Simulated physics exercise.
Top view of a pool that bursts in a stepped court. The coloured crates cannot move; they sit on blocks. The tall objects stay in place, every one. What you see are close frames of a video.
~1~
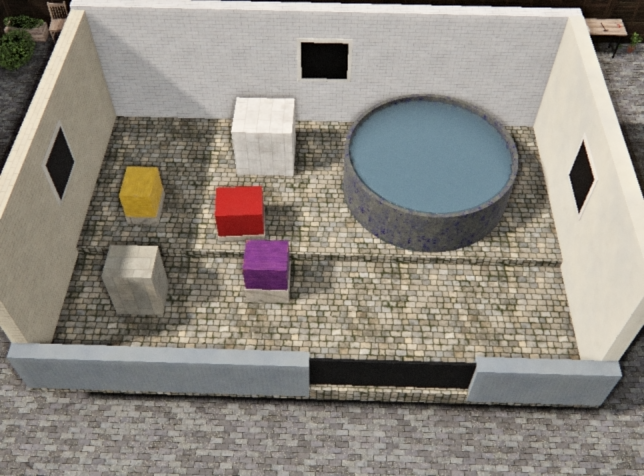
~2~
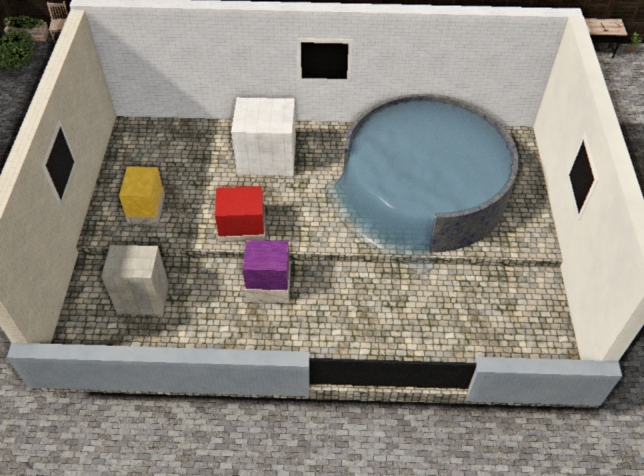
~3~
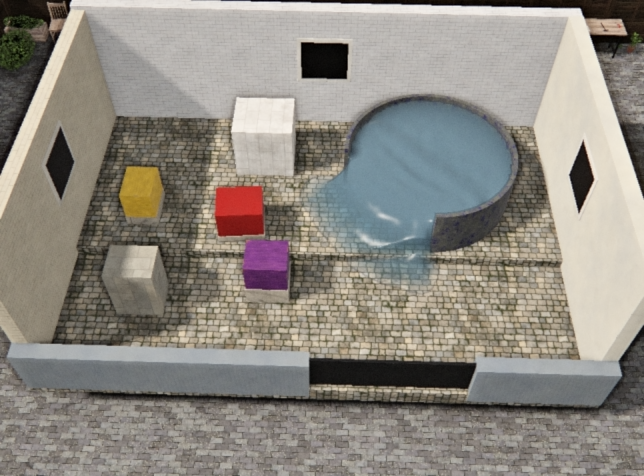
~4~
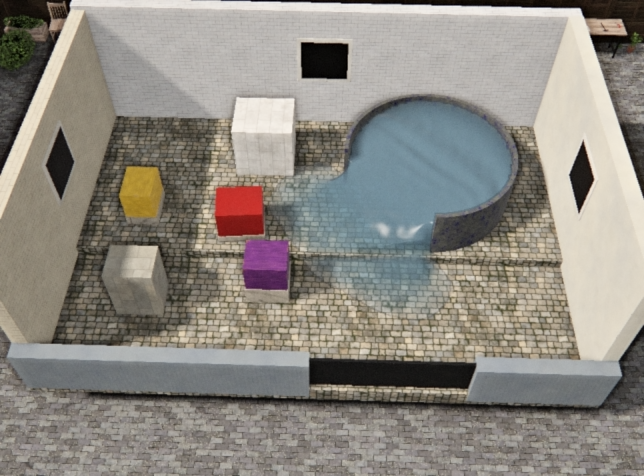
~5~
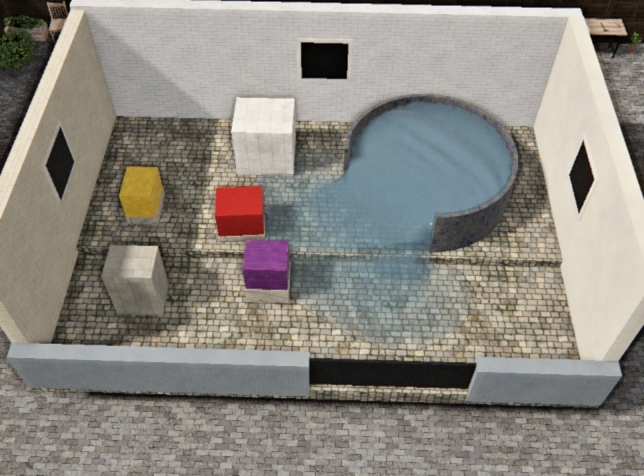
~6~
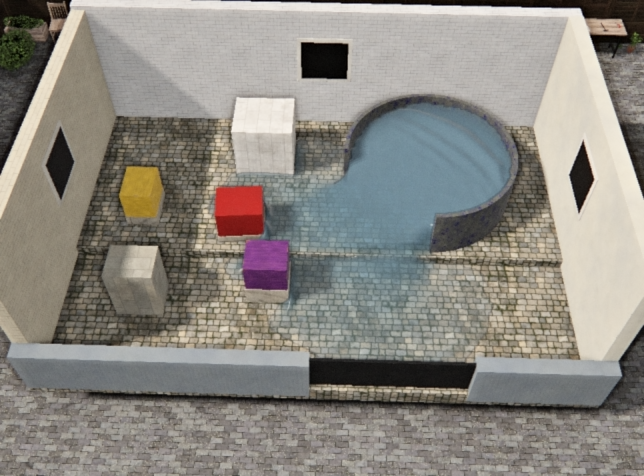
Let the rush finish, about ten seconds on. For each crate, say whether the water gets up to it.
As I see it, looks like the purple crate is within reach of the water. Looks like the red crate is within reach of the water. Looks like the yellow crate is within reach of the water.
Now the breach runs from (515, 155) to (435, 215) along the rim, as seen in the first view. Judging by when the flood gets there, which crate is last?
That would be the yellow one, reached last.
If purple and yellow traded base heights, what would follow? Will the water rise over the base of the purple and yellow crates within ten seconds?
Purple: Is reached; yellow: Stays clear.
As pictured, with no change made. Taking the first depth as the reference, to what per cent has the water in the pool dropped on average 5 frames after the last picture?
Near 60 in a hundred.
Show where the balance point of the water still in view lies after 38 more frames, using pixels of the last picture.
At roughly (289, 264).
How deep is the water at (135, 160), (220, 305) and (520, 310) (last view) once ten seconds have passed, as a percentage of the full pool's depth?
About 10, 25 and 25 per cent.
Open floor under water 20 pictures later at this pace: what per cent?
Some 80 per cent.
A moment on, water covers 45 % of the floor; the purple crate water round its plinth, the red crate water round its plinth, the yellow crate water round its plinth.
Next, water covers 65 % of the floor; the purple crate water round its plinth, the red crate water round its plinth, the yellow crate water round its plinth.
Then, water covers 80 % of the floor; the purple crate water round its plinth, the red crate water round its plinth, the yellow crate water round its plinth.
Later, water covers 100 % of the floor; the purple crate water round its plinth, the red crate water round its plinth, the yellow crate water round its plinth.
In the end, water covers 100 % of the floor; the purple crate was topped, the red crate was topped, the yellow crate was topped.
